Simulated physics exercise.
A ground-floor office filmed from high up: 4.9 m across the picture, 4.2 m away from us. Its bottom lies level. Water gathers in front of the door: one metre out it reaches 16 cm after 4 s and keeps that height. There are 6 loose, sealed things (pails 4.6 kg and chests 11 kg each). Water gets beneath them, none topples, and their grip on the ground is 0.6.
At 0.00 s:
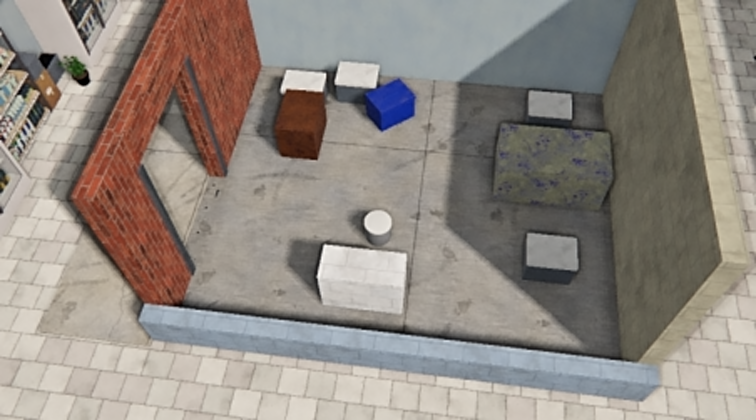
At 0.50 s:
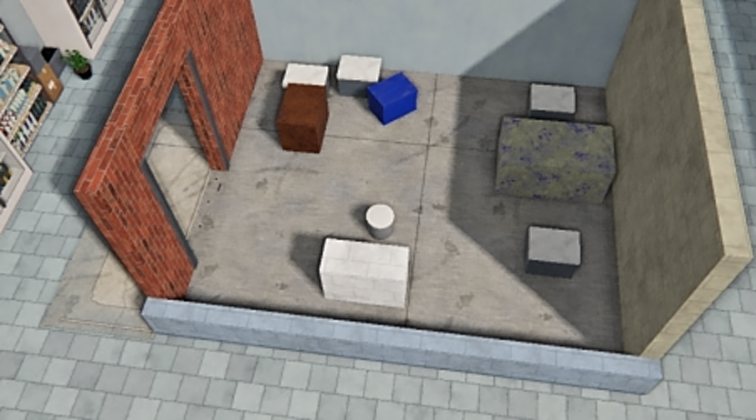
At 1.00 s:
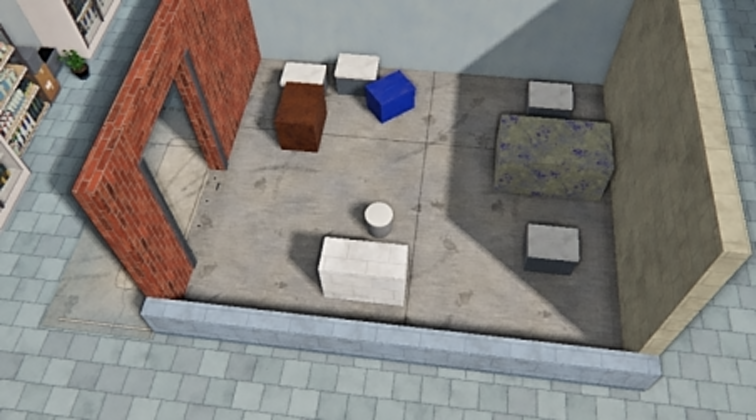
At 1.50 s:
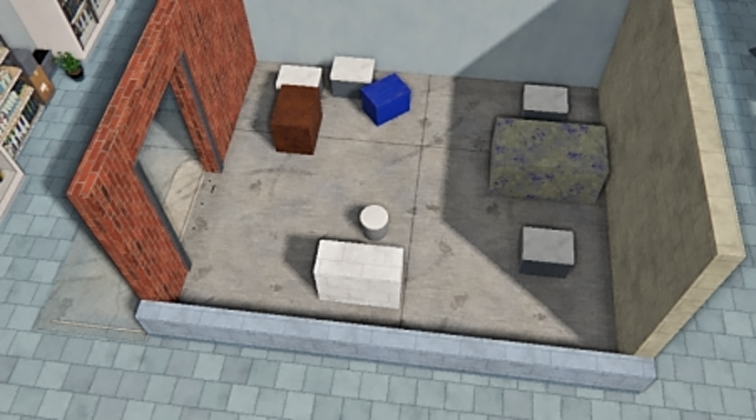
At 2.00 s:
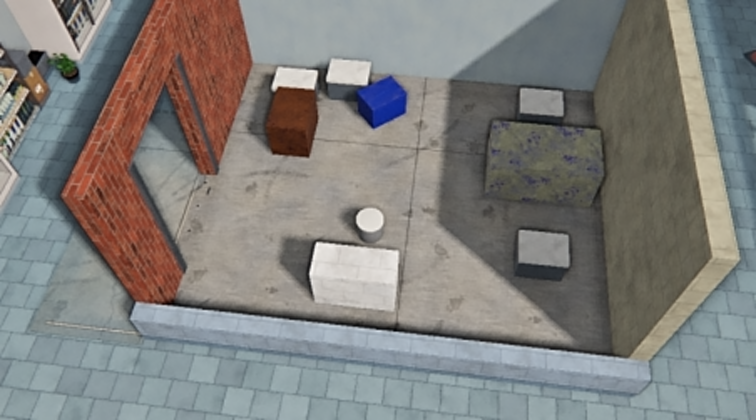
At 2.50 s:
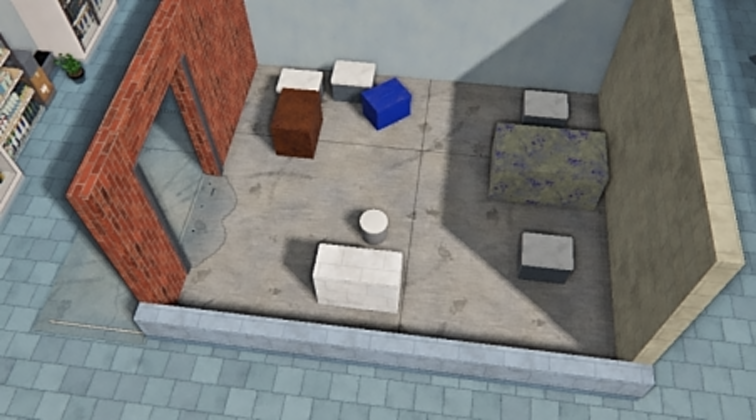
Roofless room with brick, blue and beige walls holding scattered blocks, all staying still as a thin puddle spreads inside the doorway.
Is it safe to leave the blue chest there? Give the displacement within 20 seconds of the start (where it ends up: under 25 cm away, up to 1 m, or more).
The blue chest is nudged along.
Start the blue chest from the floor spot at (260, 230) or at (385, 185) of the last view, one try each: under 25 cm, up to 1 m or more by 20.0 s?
In that order: It ends far away; it gets carried off.
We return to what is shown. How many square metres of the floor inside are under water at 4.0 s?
Some 3.0 m2.
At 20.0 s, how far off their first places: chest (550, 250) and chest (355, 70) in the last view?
In turn: 50 cm, 120 cm.
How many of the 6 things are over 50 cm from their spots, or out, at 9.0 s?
By then 1.
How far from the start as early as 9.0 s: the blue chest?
Roughly 0 cm by then.
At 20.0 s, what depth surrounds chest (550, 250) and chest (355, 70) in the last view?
About 13 and 11 cm.
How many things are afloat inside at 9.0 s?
0 of them.
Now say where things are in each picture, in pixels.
The first picture shows the blue chest at (390, 95) rests on the ground; 0.0 m2 under water; 0 of 6 have shifted.
The second picture shows the blue chest at (393, 89) rests on the ground; 0.0 m2 under water; 0 of 6 have shifted.
The third picture shows the blue chest at (390, 87), on the bottom; 0.0 m2 under water; 0 of 6 have shifted.
The fourth picture shows the blue chest at (386, 90), on the bottom; water covers 0.0 m2; 0 of 6 have shifted.
The fifth picture shows the blue chest at (382, 92), on the bottom; 0.0 m2 under water; 0 of 6 have shifted.
The sixth picture shows the blue chest at (386, 94) rests on the ground; 0.3 m2 under water; 0 of 6 have shifted.
After 4.0 s the blue chest is near (386, 94), 0.0 m from its start, aground; 0 afloat.
After 9.0 s the blue chest is near (386, 94), 0.0 m from its start, aground; 0 afloat.
After 16.0 s the blue chest is near (339, 116), 0.7 m from its start, afloat; 6 afloat.
After 20.0 s the blue chest is near (378, 122), 0.5 m from its start, afloat; 6 afloat.
